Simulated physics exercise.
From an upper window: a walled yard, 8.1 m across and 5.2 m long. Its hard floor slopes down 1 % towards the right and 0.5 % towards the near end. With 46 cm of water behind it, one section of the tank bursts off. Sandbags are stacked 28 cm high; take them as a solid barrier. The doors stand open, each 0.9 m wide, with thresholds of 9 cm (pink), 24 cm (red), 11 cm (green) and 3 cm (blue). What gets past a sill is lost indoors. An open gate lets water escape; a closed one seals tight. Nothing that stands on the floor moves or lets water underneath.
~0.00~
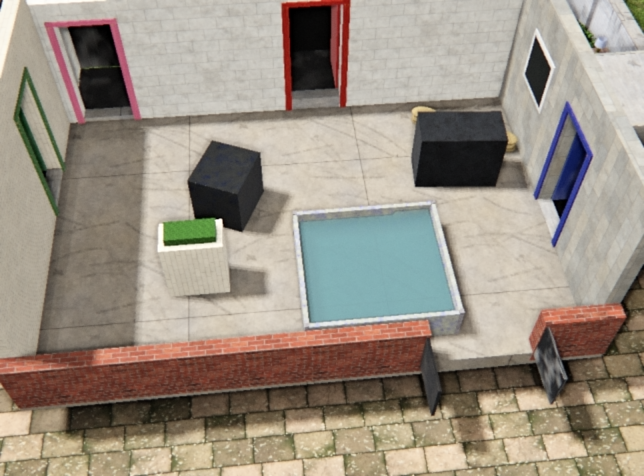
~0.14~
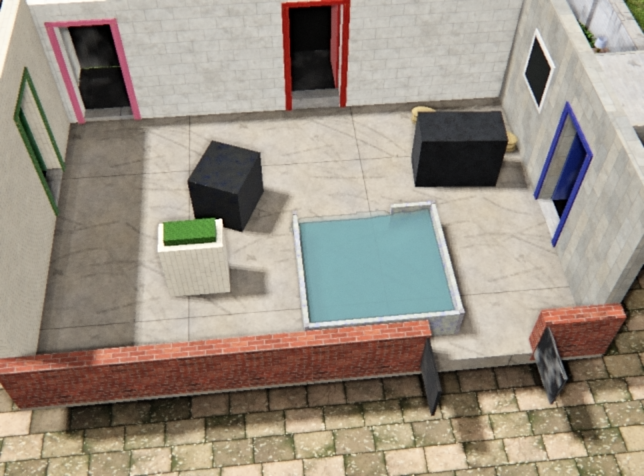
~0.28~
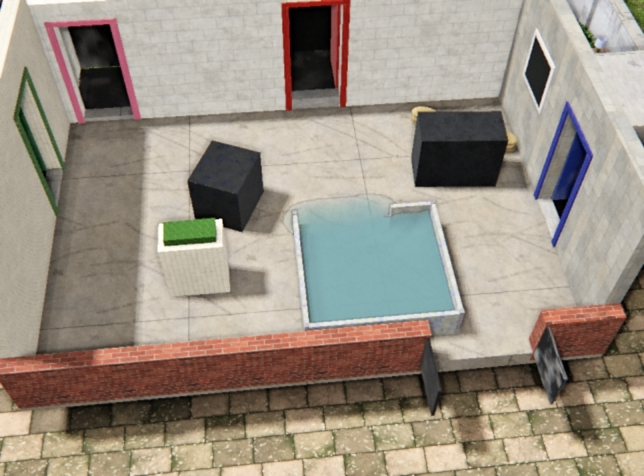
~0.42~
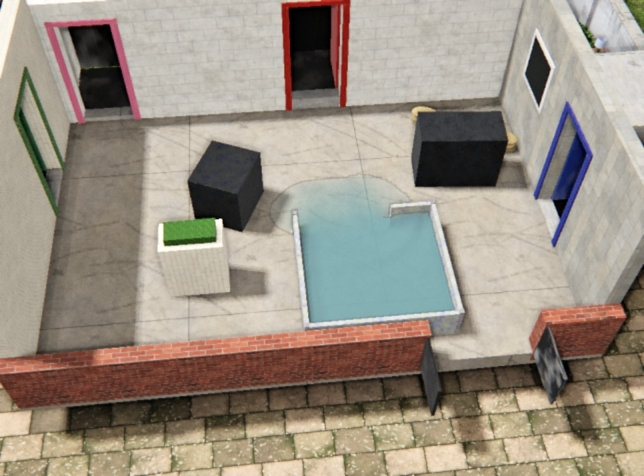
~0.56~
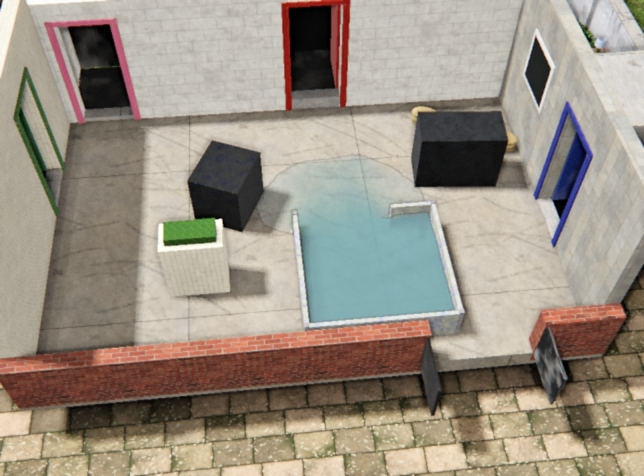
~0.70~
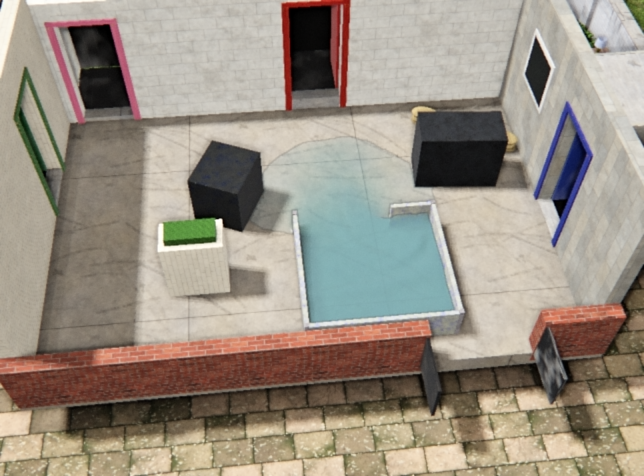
Walled courtyard with a raised water tank, its far side opening and water spreading across the floor between two dark blocks.
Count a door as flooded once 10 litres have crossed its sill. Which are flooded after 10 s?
Door by door: At the pink door it keeps below the limit; at the red door it stays under the limit; at the green door it stays under the limit; at the blue door it keeps below the limit.
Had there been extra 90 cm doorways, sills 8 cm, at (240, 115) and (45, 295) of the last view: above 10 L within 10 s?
In that order: Over, not over.
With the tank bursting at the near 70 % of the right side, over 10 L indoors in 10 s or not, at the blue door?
Against that limit: Blue over.
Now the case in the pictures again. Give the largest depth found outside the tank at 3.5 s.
About 21 cm.
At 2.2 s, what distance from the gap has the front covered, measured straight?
Roughly 4.2 m.
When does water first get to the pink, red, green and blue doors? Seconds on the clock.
Pink 2.6 s, red 1.0 s, green 3.8 s, blue 4.0 s.
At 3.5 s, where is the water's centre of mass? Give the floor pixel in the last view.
Around (332, 188).
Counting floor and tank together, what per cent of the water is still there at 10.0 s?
Roughly 100 in a hundred.
After 1.4 s water covers 25 % of the floor and is deepest (24 cm) near (311, 229); pink door not reached, red door 23 cm at the sill, 0 L in, green door not reached, blue door not reached.
After 2.2 s water covers 30 % of the floor and is deepest (24 cm) near (316, 115); pink door not reached, red door 22 cm at the sill, 0 L in, green door not reached, blue door not reached.
After 3.5 s water covers 40 % of the floor and is deepest (21 cm) near (507, 137); pink door 5 cm at the sill, 0 L in, red door 18 cm at the sill, 0 L in, green door not reached, blue door not reached.
After 6.0 s water covers 65 % of the floor and is deepest (18 cm) near (471, 147); pink door 7 cm at the sill, 1 L in, red door 9 cm at the sill, 0 L in, green door 7 cm at the sill, 0 L in, blue door 3 cm at the sill, 0 L in.
After 10.0 s water covers 90 % of the floor and is deepest (14 cm) near (498, 138); pink door 4 cm at the sill, 2 L in, red door 6 cm at the sill, 0 L in, green door 4 cm at the sill, 0 L in, blue door 3 cm at the sill, 0 L in.
